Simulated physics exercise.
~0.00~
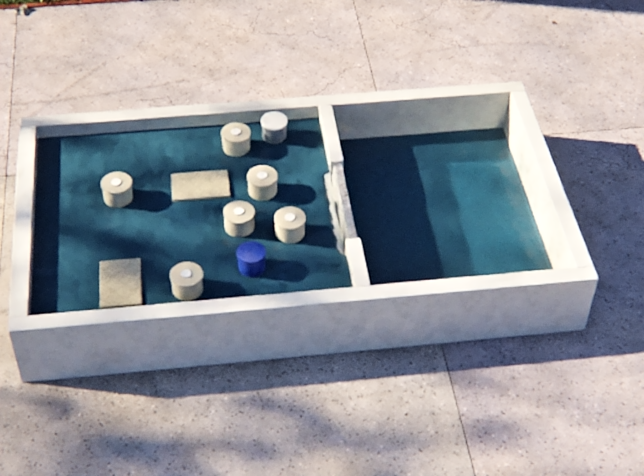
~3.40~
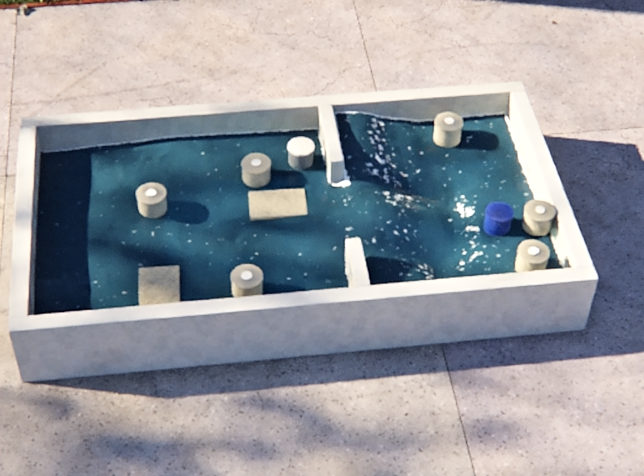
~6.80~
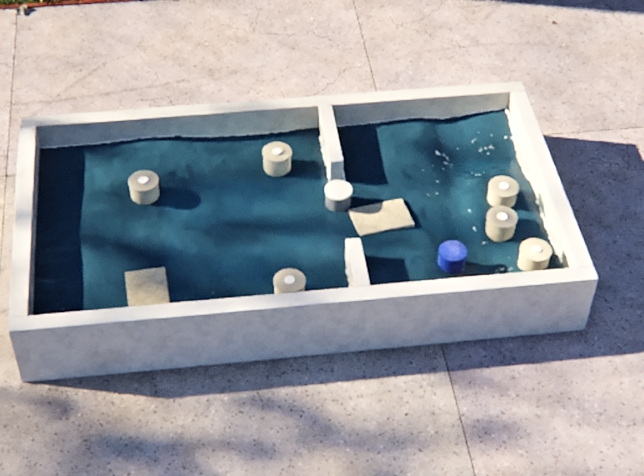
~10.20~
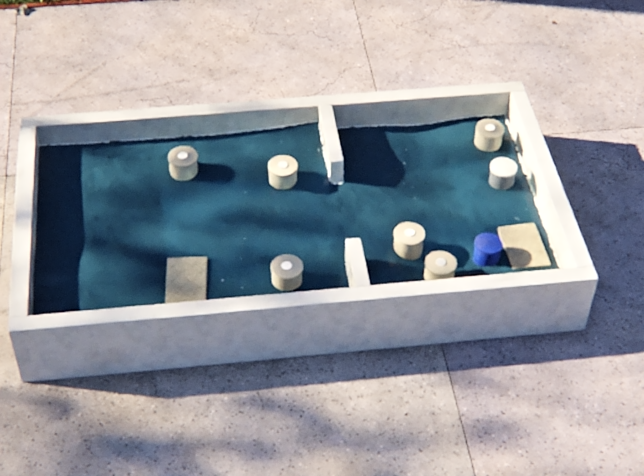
The video shows a divided basin of water seen from above, where an opening appears in the divider and water surges right, carrying a blue pail and several pale floating items through. More follow, and the blue pail ends afloat on the right beside a flat pale piece.
